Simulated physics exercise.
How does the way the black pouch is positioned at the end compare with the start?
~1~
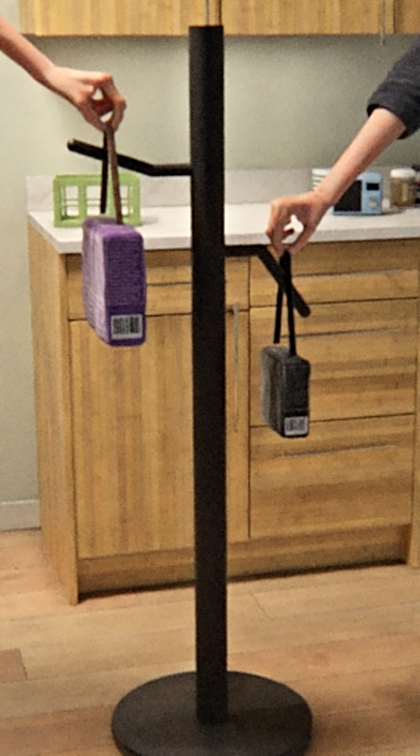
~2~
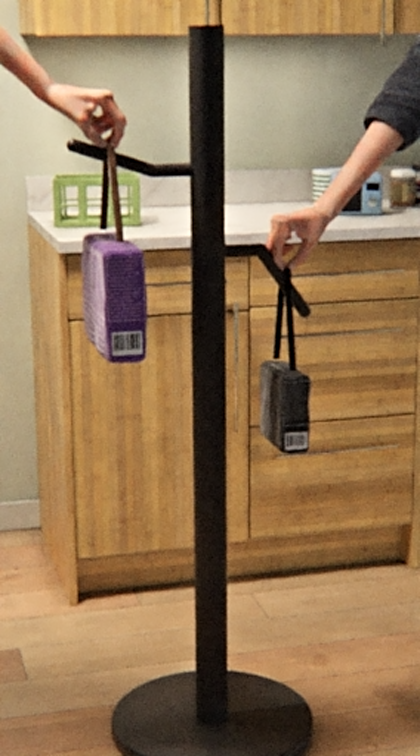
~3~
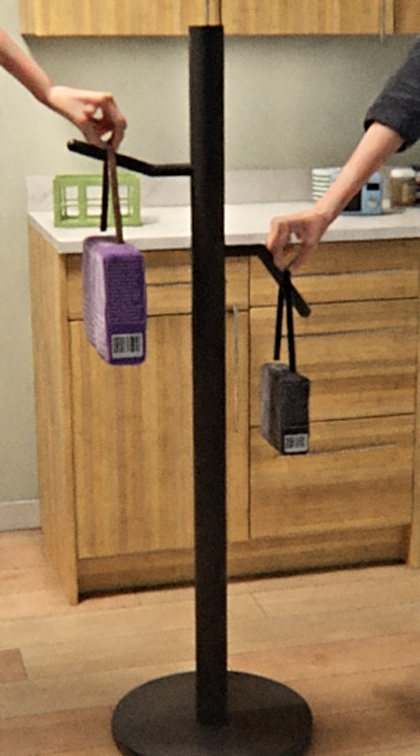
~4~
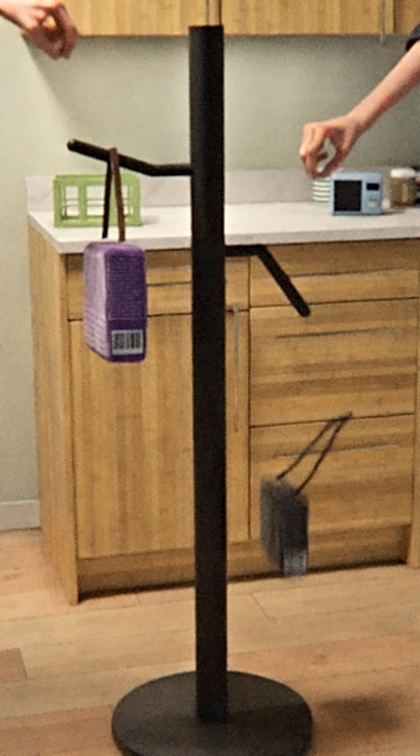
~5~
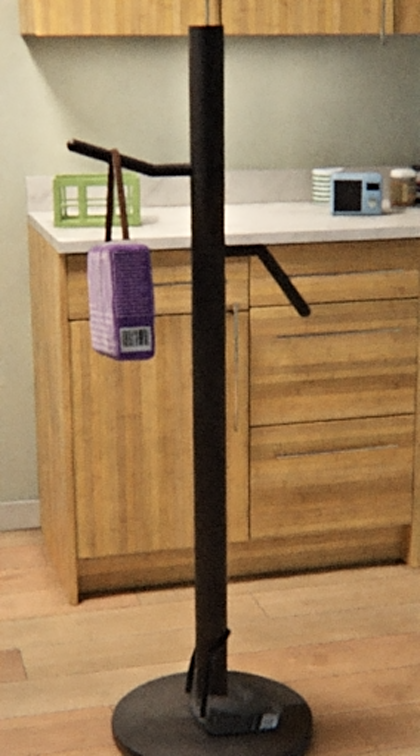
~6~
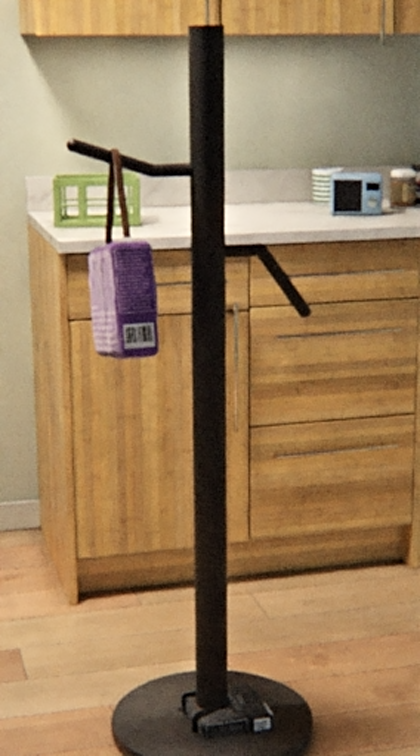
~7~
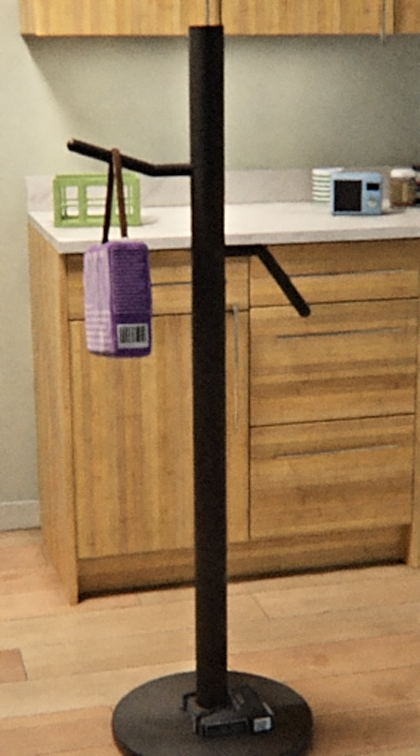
At the start the black pouch is upright, hanging by its loop from a hand. At the end it is lying on its side at the foot of the stand.
